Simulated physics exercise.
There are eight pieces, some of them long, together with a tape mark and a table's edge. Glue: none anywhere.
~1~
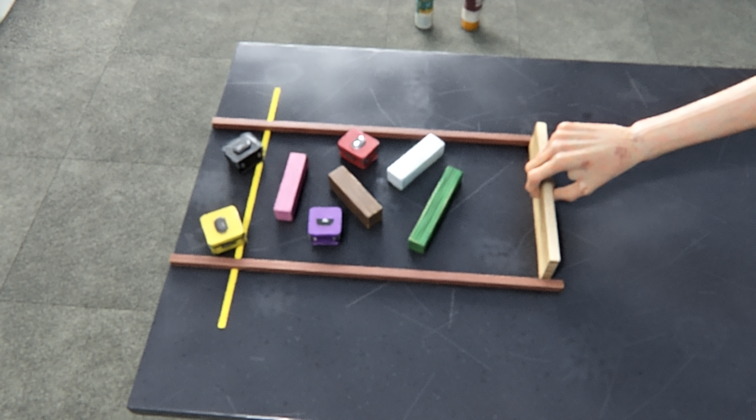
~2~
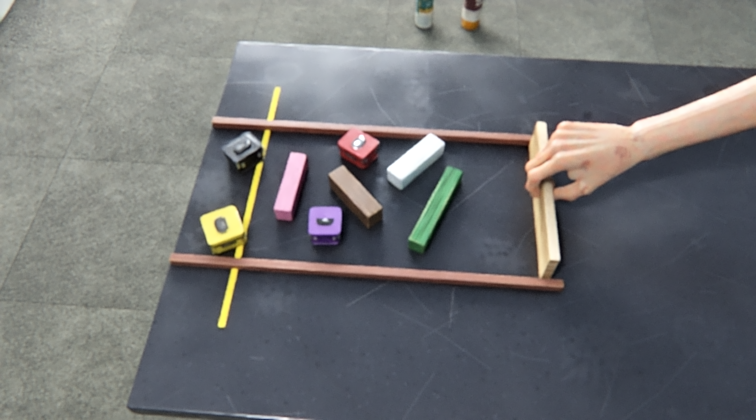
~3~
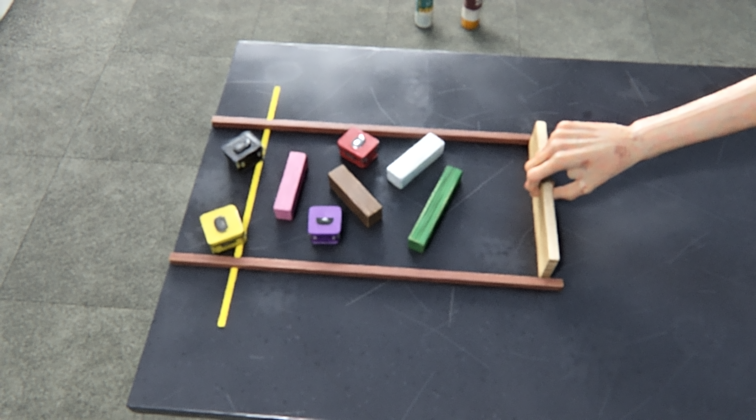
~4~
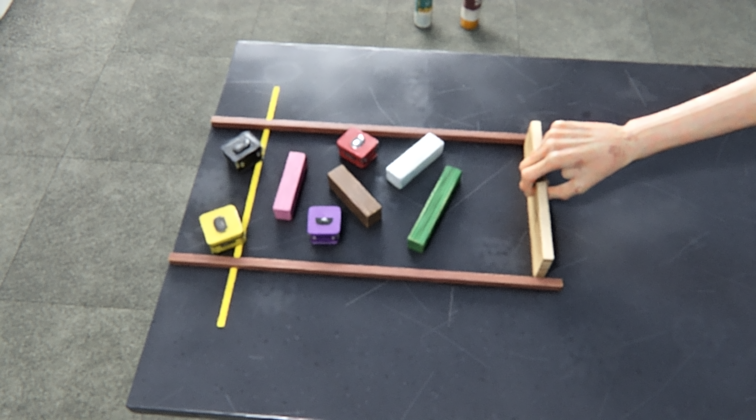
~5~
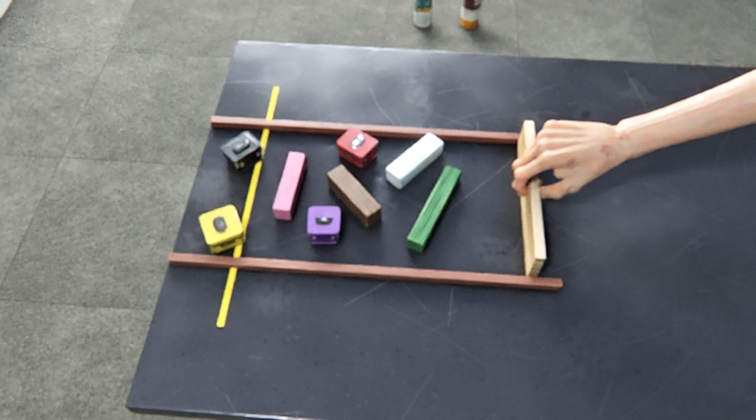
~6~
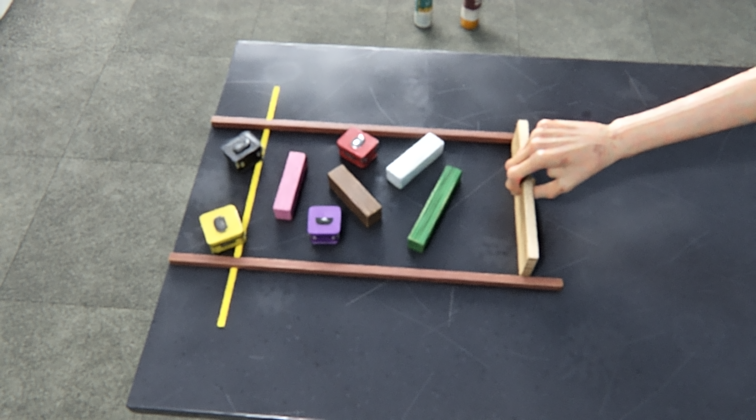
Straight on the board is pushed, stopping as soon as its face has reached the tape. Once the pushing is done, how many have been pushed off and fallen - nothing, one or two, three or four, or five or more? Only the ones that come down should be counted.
By then one or two have fallen.
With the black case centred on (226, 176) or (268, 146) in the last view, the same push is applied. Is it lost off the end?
First spot: It comes off; second spot: It comes off.
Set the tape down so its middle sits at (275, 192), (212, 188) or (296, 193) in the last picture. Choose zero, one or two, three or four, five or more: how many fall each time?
Tape by tape, the falls would be none, then more than four, then no fall at all.
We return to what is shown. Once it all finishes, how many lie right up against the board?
Count: 2.
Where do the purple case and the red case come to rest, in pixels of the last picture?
Around (207, 238), then around (221, 134).
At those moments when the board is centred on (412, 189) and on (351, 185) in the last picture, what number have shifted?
The number moved is 2 and then 6.
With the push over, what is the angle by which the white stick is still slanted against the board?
Angle: Close to 20 degrees.
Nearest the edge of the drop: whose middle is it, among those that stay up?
Yellow case.
A little later, none off yet; black case at rest near (244, 153); yellow case at rest near (224, 230); pink bar at rest near (291, 185).
Next, none off yet; black case at rest near (244, 153); yellow case at rest near (224, 230); pink bar moving near (287, 185).
Later still, none off yet; black case shifted a little near (230, 153); yellow case moving near (215, 230); pink bar shifted about its own width near (234, 198).
When it is over, the number that fall off is one or two; down, black case.
